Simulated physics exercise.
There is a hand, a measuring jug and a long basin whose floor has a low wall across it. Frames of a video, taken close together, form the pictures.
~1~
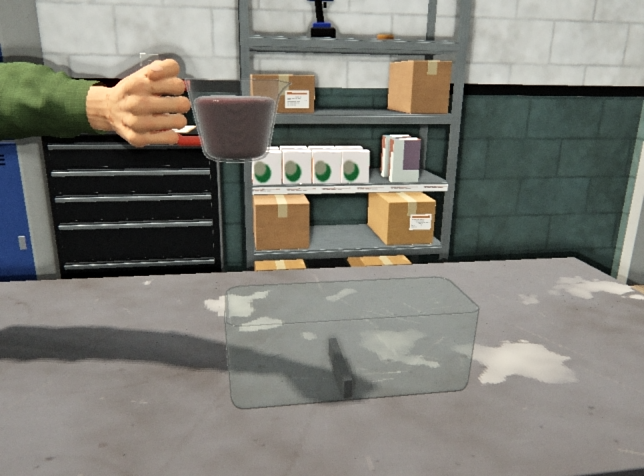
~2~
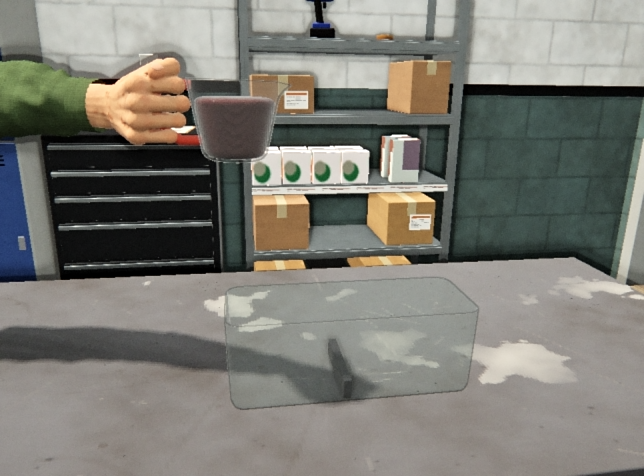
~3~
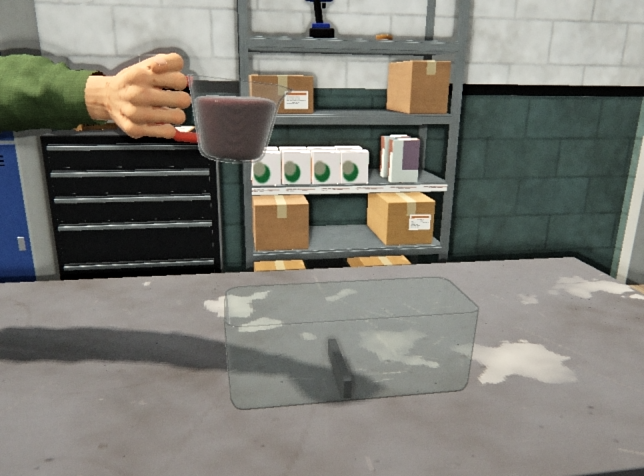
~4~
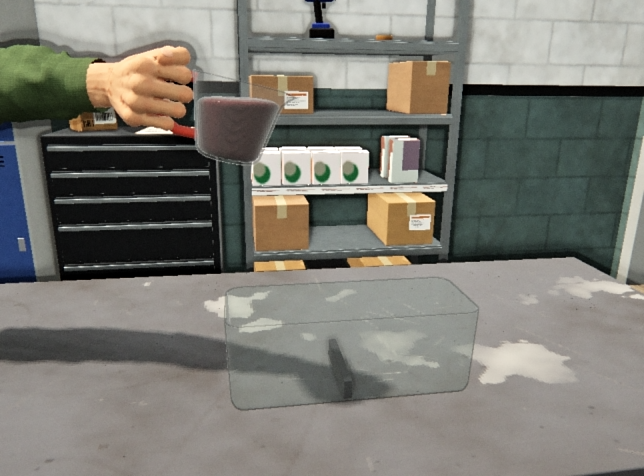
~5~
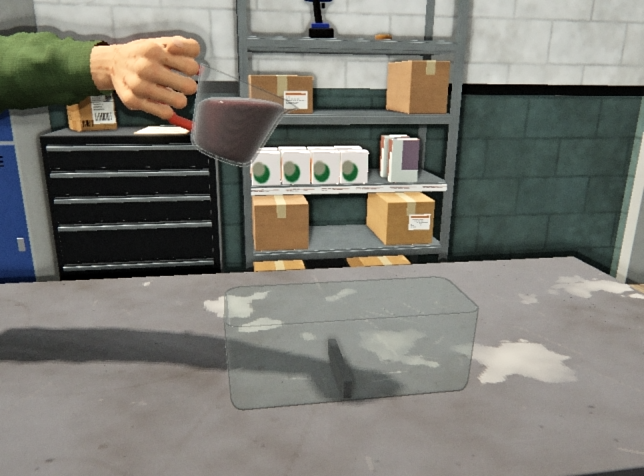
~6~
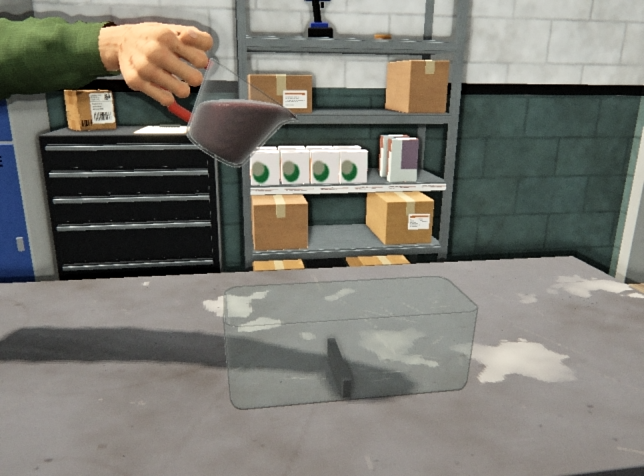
In a workshop, a hand in a green sleeve held a jug of dark red wine above a clear basin on a table, then gradually tilted it to the right.
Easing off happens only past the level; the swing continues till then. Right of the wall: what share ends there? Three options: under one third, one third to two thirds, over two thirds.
Answer: One third to two thirds.
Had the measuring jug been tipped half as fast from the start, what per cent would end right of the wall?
I'd say close to 65 per cent.
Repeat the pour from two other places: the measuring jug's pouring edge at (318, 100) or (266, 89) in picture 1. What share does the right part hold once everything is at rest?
75 % and 15 %.
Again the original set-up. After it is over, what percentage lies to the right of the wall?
55 in a hundred.
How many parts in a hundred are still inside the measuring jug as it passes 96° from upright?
Roughly 40 percent remains at that point.
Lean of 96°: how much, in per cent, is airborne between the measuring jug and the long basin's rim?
Somewhere around 50 per cent of it.
A moment on, the measuring jug is tipped on its side and 38 per cent is still to pour, 2 is left of the wall and 9 right of it.
Next, the measuring jug is tipped right over and 2 per cent is still to pour, 32 is left of the wall and 49 right of it.
Then the measuring jug is tipped right over and 0 per cent is still to pour, 44 is left of the wall and 52 right of it.
Later the measuring jug is tipped right over and 0 per cent is still to pour, 45 is left of the wall and 53 right of it.
Finally, 45 per cent lies left of the wall, 53 right of it and 3 outside.
